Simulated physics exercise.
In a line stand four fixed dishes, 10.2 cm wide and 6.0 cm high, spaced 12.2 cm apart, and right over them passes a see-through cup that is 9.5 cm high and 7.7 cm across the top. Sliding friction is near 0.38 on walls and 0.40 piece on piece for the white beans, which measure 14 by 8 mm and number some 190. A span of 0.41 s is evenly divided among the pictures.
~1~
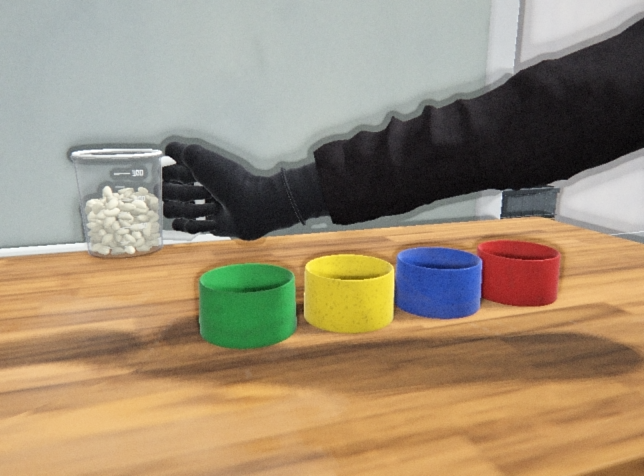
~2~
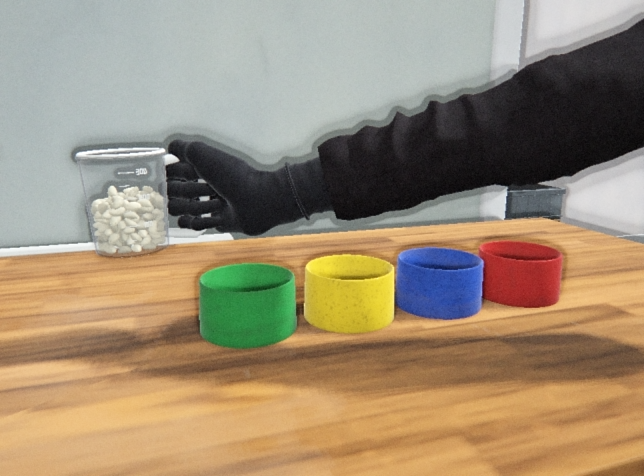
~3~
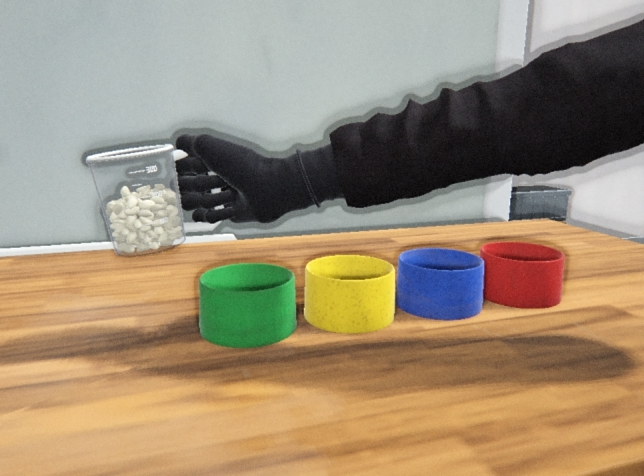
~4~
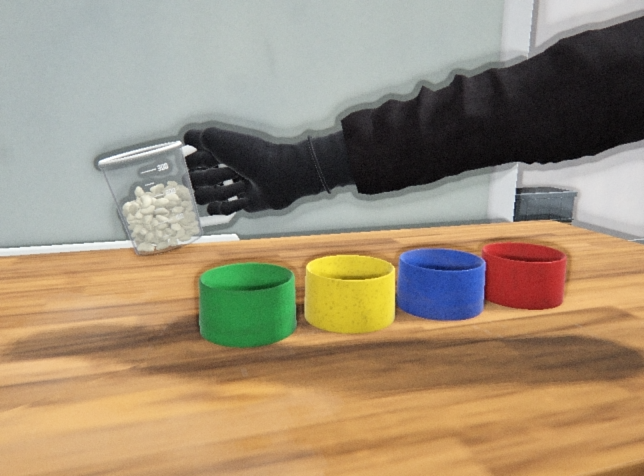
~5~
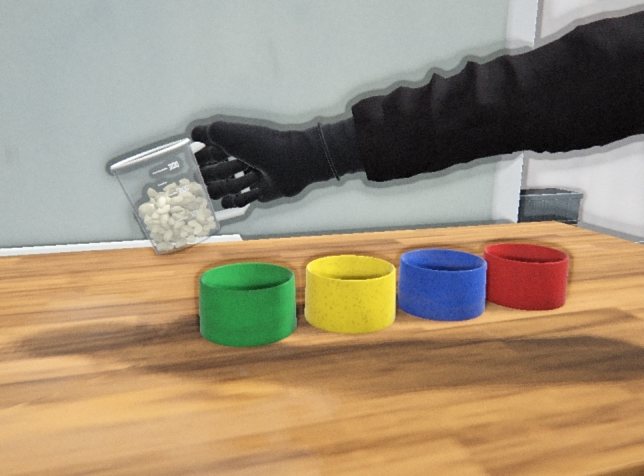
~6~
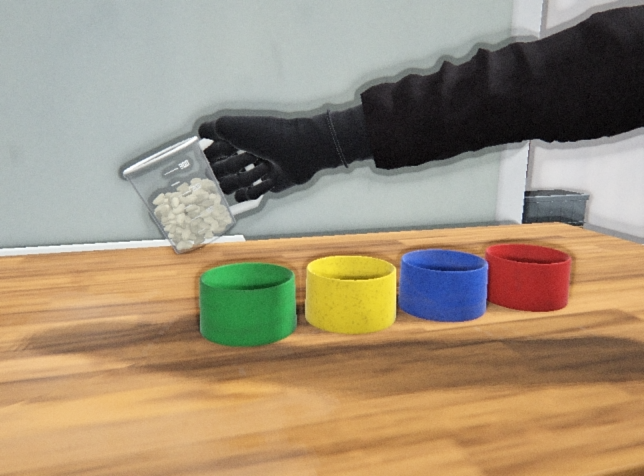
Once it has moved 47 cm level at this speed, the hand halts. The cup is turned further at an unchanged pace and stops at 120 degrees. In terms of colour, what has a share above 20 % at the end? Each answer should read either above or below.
Red - below, blue - below, green - below, yellow - above, counter - below.
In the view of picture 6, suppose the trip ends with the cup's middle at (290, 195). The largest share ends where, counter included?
Result: Largest portion at green.
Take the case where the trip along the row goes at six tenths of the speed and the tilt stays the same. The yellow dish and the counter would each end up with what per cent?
Shares: Yellow 0, counter 0.
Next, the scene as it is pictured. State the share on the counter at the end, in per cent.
About 5 percent.
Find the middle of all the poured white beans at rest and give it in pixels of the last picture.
Somewhere near (351, 300) in the last picture.
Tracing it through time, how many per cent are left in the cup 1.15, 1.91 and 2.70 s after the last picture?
First 95, then 0, then 0 per cent.
Then, 1.15 s after the last picture, tilt 109 degrees; cup holds 95 %, yellow 5 %.
Then, 1.91 s after the last picture, tilt 120 degrees; cup holds 0 %, yellow 95 %.
Then, 2.70 s after the last picture, tilt 120 degrees; cup holds 0 %, yellow 95 %.
In the end, red 0 %, blue 0 %, green 0 %, yellow 95 %, counter 5 %.
